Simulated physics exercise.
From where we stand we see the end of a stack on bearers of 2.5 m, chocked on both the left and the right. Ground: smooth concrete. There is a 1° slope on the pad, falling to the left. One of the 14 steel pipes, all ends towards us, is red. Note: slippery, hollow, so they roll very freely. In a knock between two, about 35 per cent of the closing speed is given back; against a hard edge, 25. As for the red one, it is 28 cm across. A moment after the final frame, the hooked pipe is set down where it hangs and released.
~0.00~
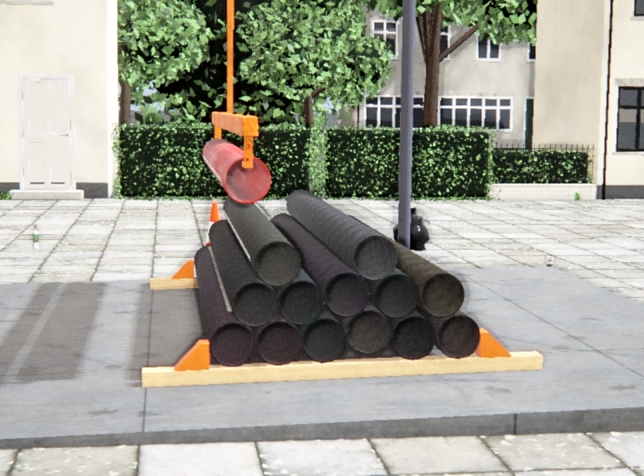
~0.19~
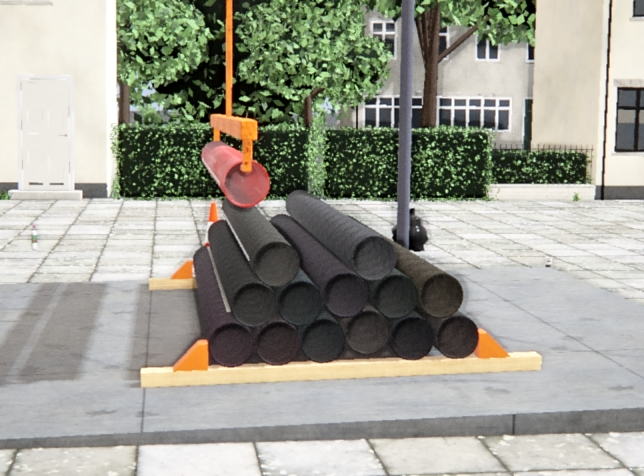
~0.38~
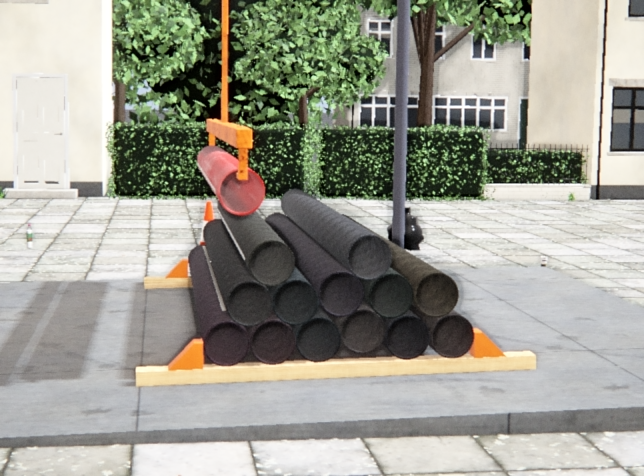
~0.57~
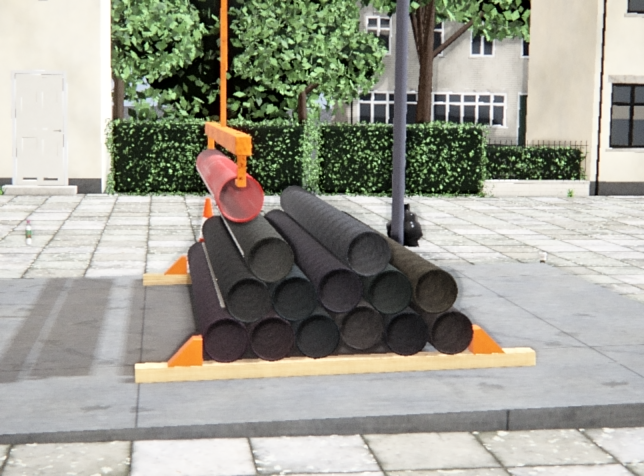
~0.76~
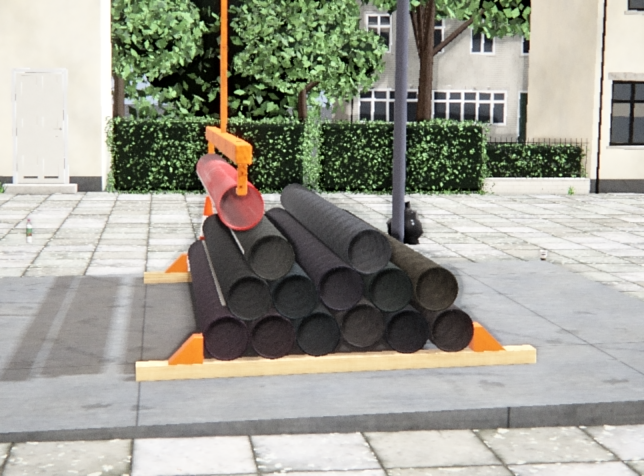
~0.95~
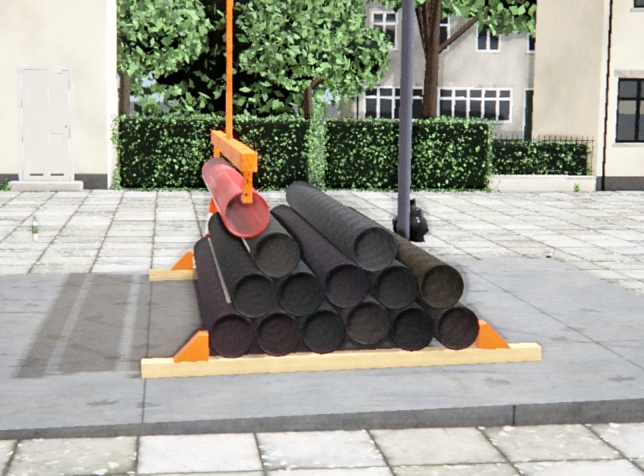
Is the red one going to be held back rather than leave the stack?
I expect it will leave the stack.
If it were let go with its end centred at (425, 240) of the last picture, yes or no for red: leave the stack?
Outcome in that case - red stays contained.
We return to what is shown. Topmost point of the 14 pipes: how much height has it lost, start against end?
45 cm.
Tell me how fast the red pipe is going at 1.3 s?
Roughly 1.5 m/s.
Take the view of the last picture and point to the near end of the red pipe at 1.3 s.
(224, 261), more or less.
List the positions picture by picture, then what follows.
The first frame shows red (247, 180); red hangs on the hooks; 6 form the bottom row.
The second frame shows red (246, 184); red hangs on the hooks; lowered 2 cm.
The third frame shows red (242, 192); red hangs on the hooks; lowered 7 cm.
The fourth frame shows red (241, 199); red hangs on the hooks; lowered 13 cm.
The fifth frame shows red (241, 207); red hangs on the hooks; lowered 20 cm.
The sixth frame shows red (246, 215); red hangs on the hooks; lowered 26 cm.
By 1.3 s, red is up on others, 10 cm inside the left chock, rolling left; 0 of 14 are outside the chocks.
By 1.6 s, red is beyond the left chock, rolling left; 1 of 14 is outside the chocks.
Finally (2.6 s), red is beyond the left chock; 1 of 14 is outside the chocks.
